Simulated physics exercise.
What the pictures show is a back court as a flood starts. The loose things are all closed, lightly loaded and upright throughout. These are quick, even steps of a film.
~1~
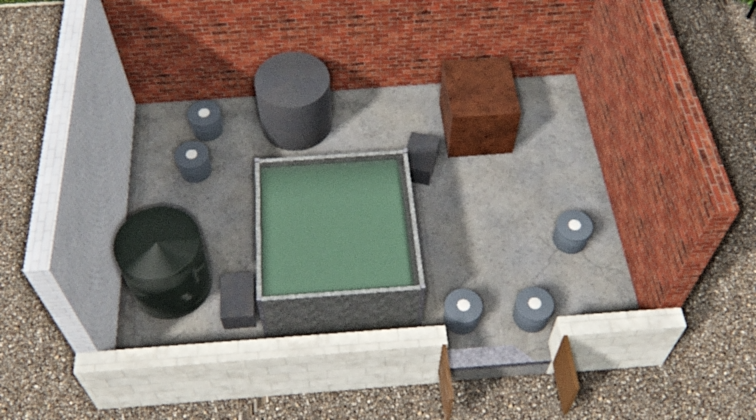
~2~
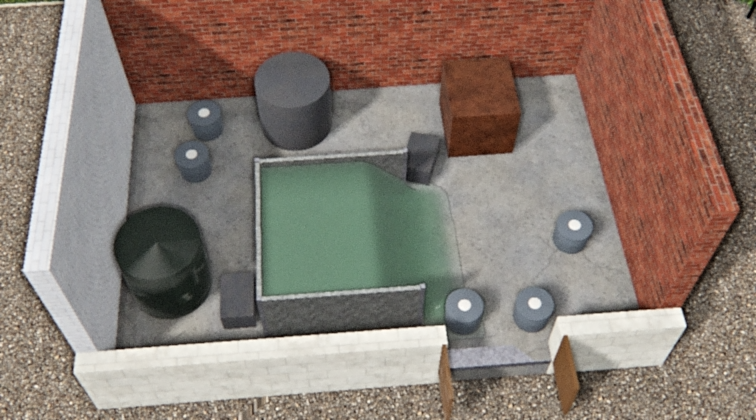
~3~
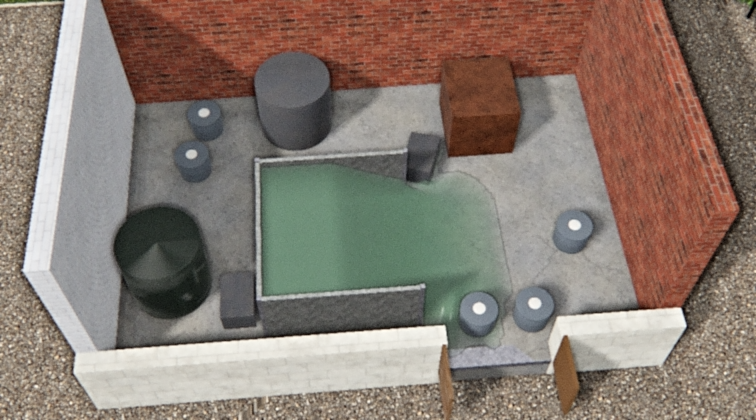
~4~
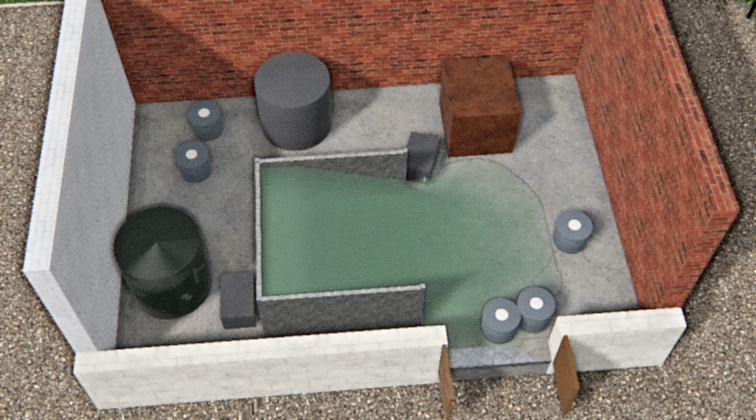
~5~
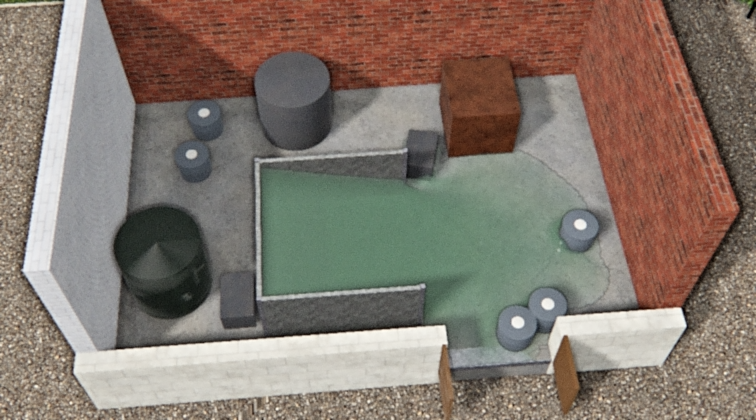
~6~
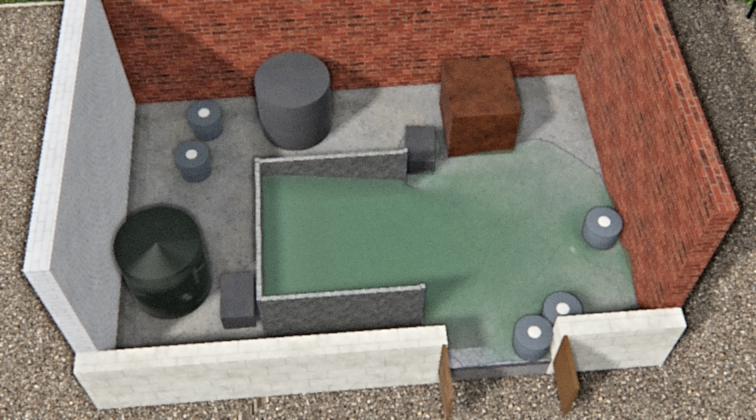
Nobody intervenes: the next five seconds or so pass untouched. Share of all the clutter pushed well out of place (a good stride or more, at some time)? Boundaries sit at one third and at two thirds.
The share is one third to two thirds.
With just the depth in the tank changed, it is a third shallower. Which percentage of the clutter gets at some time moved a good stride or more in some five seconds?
Near 60 % of the lot.
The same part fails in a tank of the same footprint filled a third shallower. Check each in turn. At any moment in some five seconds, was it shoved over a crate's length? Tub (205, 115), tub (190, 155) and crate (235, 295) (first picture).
Going through them, I'd say never got there, then never got there, then never got there.
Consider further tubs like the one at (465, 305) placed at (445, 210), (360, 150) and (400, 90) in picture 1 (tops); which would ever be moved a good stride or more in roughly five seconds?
So, in order, the copies go a long way, a long way, a long way.
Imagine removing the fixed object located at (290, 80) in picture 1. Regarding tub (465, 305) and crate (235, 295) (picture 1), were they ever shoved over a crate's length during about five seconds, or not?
Well, going one by one: Gets driven off, then remains close.
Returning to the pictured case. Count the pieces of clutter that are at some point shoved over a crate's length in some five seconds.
It comes to 4.
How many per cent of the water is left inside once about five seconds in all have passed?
It works out at roughly 82 percent.
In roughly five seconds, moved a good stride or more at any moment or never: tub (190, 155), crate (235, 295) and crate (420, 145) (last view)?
In turn: Less than that, short of that, pushed that far.
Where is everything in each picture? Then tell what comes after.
The first picture shows a tub at (464, 305) rests on the ground; a tub at (575, 225), on the bottom; 0 of 7 have shifted.
The second picture shows a tub at (465, 305), on the bottom; a tub at (575, 225), on the bottom; 0 of 7 have shifted.
The third picture shows a tub at (480, 308) rests on the ground, close to its start; a tub at (575, 225), on the bottom; 1 of 7 have shifted.
The fourth picture shows a tub at (502, 315), on the bottom, a stride from its start; a tub at (575, 225) rests on the ground; 1 of 7 have shifted.
The fifth picture shows a tub at (518, 322), on the bottom, a stride from its start; a tub at (581, 225), on the bottom, close to its start; 4 of 7 have shifted.
The sixth picture shows a tub at (535, 332) rests on the ground, a stride from its start; a tub at (604, 222), on the bottom, a stride from its start; 4 of 7 have shifted.
A moment on, 2 of 7 are well off their spots; 1 afloat.
Next, 2 of 7 are well off their spots; 2 afloat.
Later, 3 of 7 are well off their spots; 2 afloat.
In the end, 4 of 7 are well off their spots, and 4 have been at some point; 2 afloat.
